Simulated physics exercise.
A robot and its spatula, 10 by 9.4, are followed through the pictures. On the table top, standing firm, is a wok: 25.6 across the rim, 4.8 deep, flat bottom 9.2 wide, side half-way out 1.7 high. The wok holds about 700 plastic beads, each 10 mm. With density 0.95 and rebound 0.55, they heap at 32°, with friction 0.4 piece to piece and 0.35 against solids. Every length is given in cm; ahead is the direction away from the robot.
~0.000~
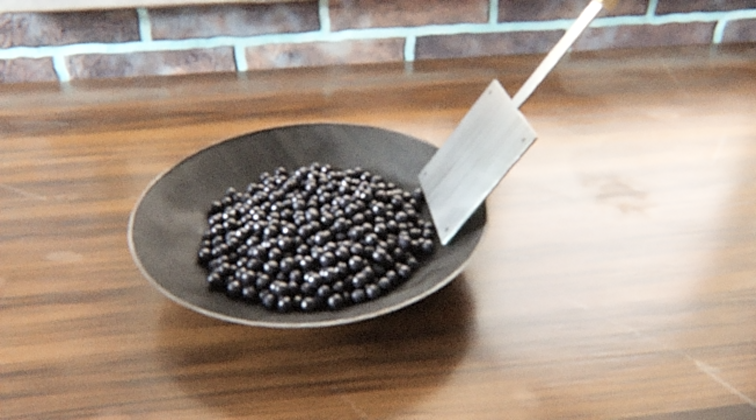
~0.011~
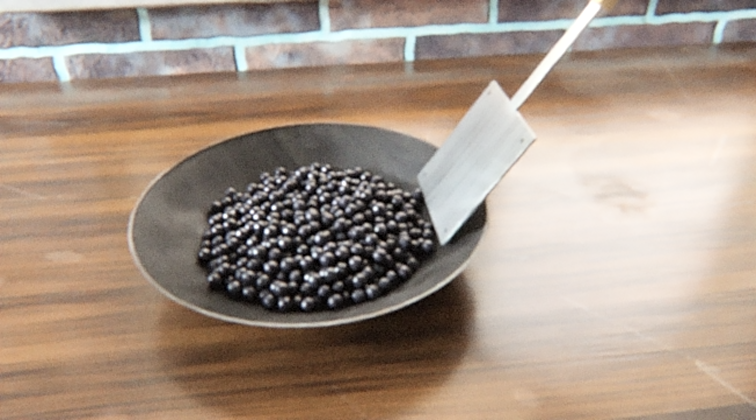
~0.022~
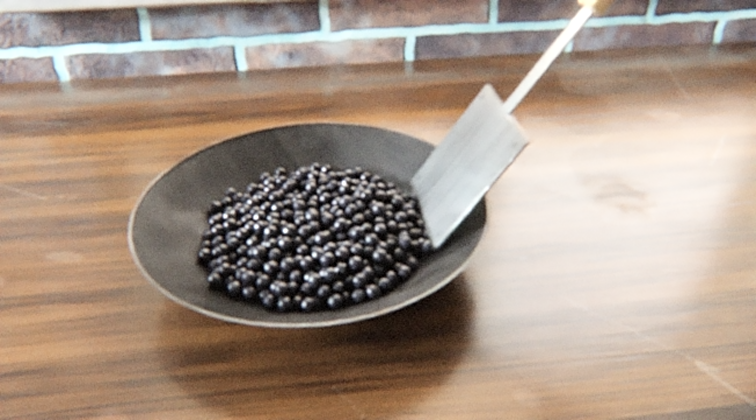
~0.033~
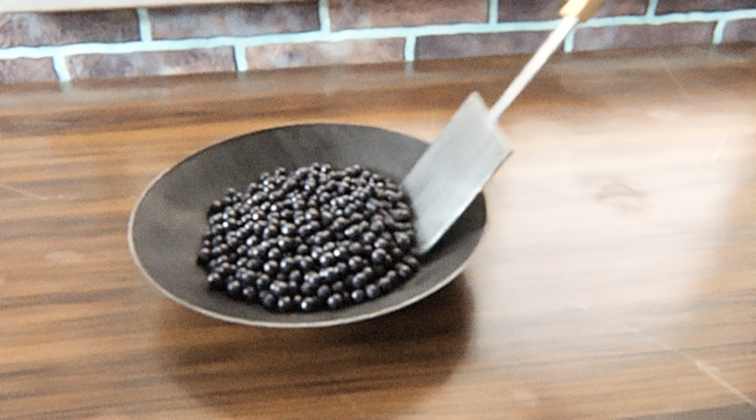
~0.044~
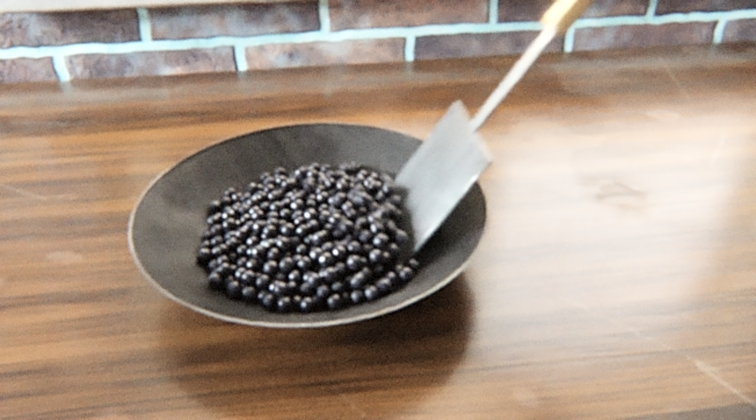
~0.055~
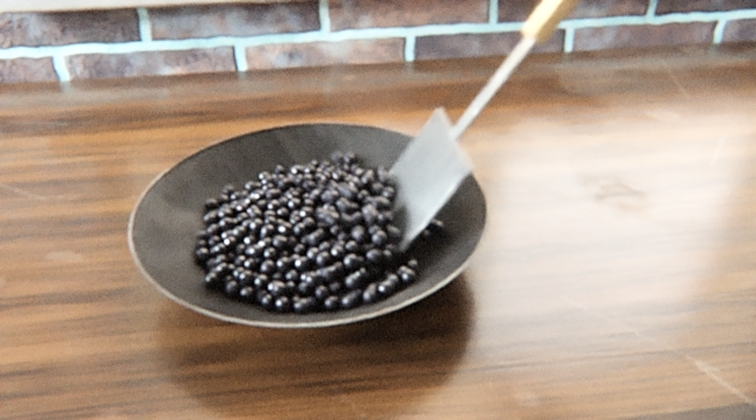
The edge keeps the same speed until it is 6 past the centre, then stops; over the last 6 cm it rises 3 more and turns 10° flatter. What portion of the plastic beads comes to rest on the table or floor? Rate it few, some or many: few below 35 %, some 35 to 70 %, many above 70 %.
Some, 35 to 70 %.
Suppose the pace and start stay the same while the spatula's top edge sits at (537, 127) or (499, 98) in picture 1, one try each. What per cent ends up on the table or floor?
Roughly 40% and 50%.
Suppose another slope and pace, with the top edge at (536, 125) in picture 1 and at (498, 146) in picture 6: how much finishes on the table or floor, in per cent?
20 per cent.
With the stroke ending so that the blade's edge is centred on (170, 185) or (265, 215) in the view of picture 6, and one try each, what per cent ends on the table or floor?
About 60 and 25 per cent.
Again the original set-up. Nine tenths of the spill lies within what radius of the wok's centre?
It comes out at close to 65 centimetres.
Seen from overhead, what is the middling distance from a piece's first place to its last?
8 cm.
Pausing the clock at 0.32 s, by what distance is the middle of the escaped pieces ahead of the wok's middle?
22 cm.
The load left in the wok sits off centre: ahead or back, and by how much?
Roughly 3.5 cm ahead of the centre.
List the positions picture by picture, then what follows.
Spatula top edge at (515, 106), sloping 55°; upper third of the load around (315, 219), from x 205 to 430, top at y 170; 704 in the wok, in the first frame.
Spatula top edge at (513, 107), sloping 55°; upper third of the load around (315, 219), from x 205 to 430, top at y 170, in the second frame.
Spatula top edge at (506, 111), sloping 55°; upper third of the load around (315, 219), from x 205 to 430, top at y 170, in the third frame.
Spatula top edge at (491, 119), sloping 55°; upper third of the load around (315, 219), from x 205 to 430, top at y 170, in the fourth frame.
Spatula top edge at (473, 129), sloping 55°; upper third of the load around (321, 218), from x 205 to 435, top at y 170, in the fifth frame.
Spatula top edge at (454, 136), sloping 55°; upper third of the load around (322, 216), from x 200 to 440, top at y 160; 704 in the wok, in the sixth frame.
By 0.08 s, sloping 55°, highest piece 8 above the table; 704 in the wok.
By 0.11 s, sloping 52°, highest piece 10 above the table; 703 in the wok, 1 on the blade or in flight.
By 0.32 s, sloping 45°, highest piece 21 above the table; 376 in the wok, 238 on the table or floor, 90 on the blade or in flight.
By 1.37 s, sloping 45°, highest piece 5 above the table; 374 in the wok, 330 on the table or floor.
Final count, 374 in the wok, 330 on the table or floor. That is 47 % on the table or floor.
